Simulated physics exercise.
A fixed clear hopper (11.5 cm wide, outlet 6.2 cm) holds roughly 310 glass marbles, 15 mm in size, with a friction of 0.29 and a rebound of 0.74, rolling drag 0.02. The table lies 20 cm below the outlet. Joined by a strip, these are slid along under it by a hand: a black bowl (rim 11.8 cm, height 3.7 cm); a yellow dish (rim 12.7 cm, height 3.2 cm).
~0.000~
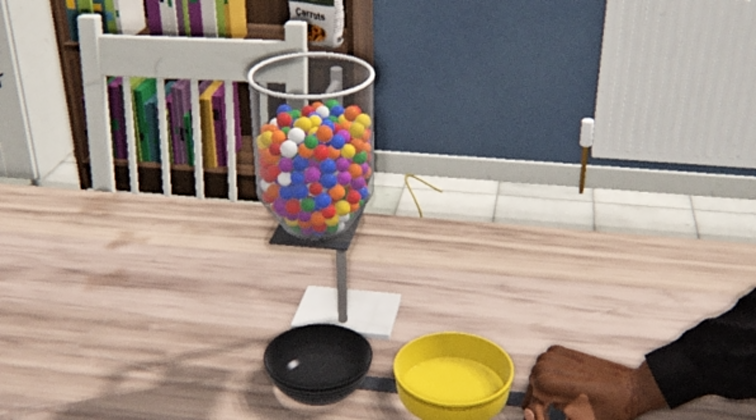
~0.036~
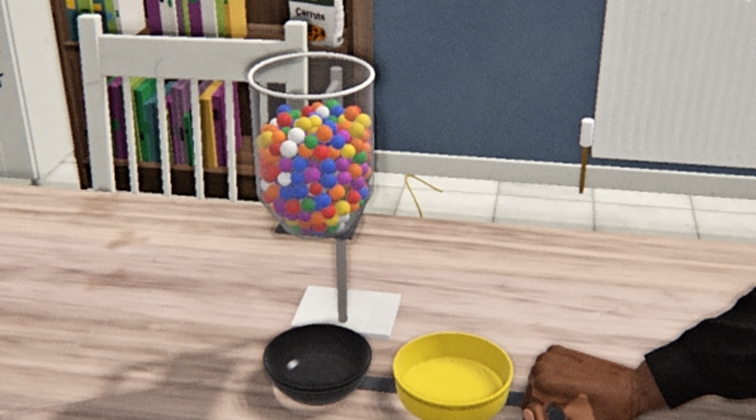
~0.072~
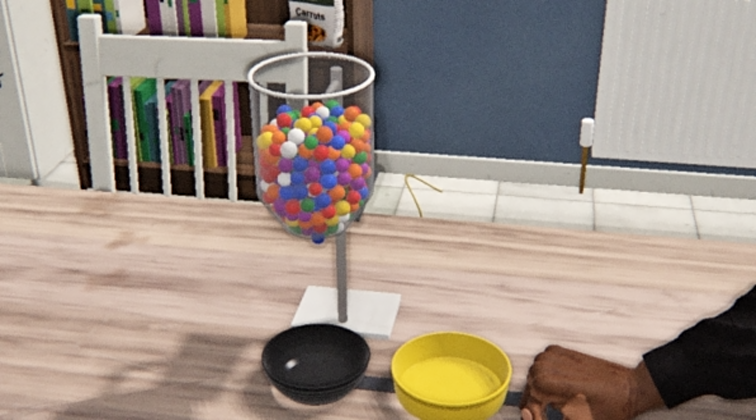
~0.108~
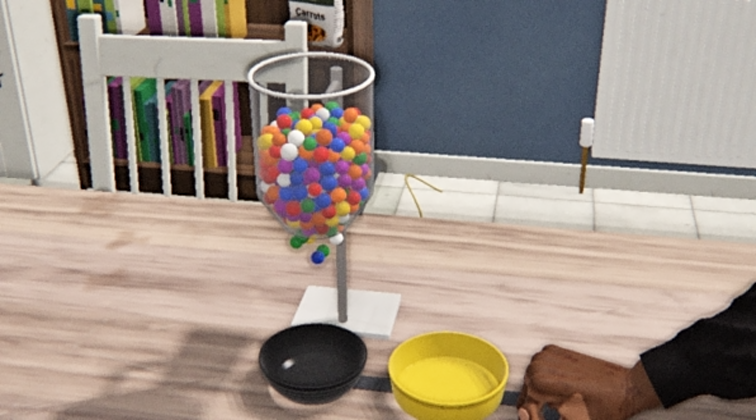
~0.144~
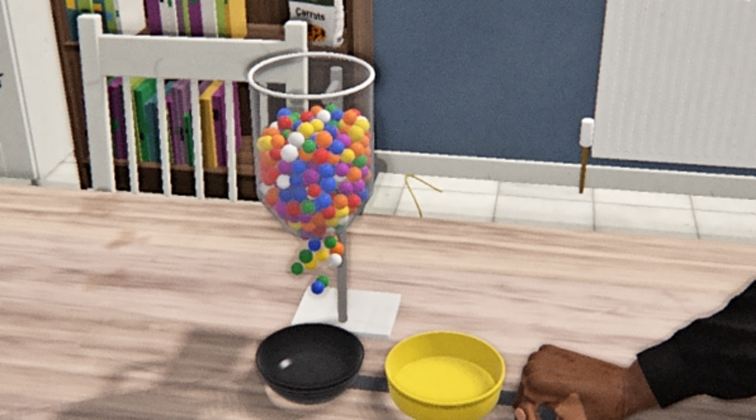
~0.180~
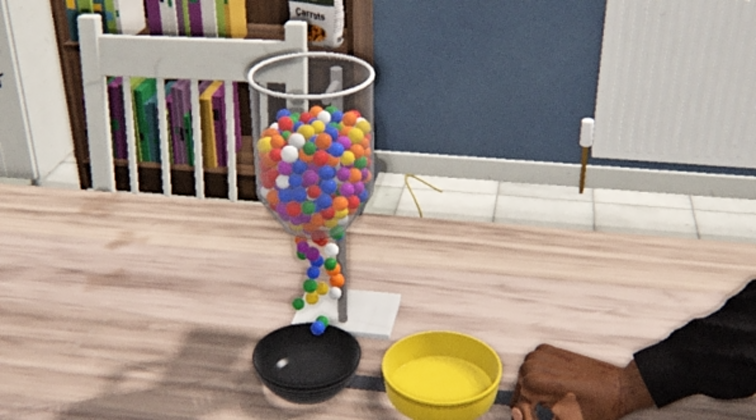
On a wooden table, a hand slides joined black and yellow bowls slightly left as colourful balls start dropping from a clear container.
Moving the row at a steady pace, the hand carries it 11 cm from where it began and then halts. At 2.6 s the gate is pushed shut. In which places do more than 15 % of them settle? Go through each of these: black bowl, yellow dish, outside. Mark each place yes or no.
Marks: Black bowl gets yes; yellow dish gets yes; outside gets yes.
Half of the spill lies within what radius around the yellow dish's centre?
Around 46 cm from the centre.
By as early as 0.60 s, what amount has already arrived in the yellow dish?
About 0 per cent by then.
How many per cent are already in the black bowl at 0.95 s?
Roughly 30 percent at that point.
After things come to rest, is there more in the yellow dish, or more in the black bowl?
More ends up in the yellow dish.
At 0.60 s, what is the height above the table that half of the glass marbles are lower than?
I'd say close to 22 cm.
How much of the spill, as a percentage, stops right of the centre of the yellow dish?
Around 30 in a hundred.
Then, at 0.60 s, hopper 55 %, black bowl 25 %, outside 5 %, in the air 15 %; middle of all pieces on or above the table near (306, 256).
After 0.95 s, hopper 25 %, black bowl 30 %, outside 20 %, yellow dish 10 %, in the air 10 %; middle of all pieces on or above the table near (298, 309).
After 1.27 s, black bowl 30 %, outside 30 %, yellow dish 30 %, in the air 10 %; middle of all pieces on or above the table near (294, 349).
Then, at 1.57 s, black bowl 30 %, outside 35 %, yellow dish 40 %; middle of all pieces on or above the table near (288, 356).
In the end, at 3.6 s, hopper 0 %, black bowl 30 %, outside 35 %, yellow dish 40 %.
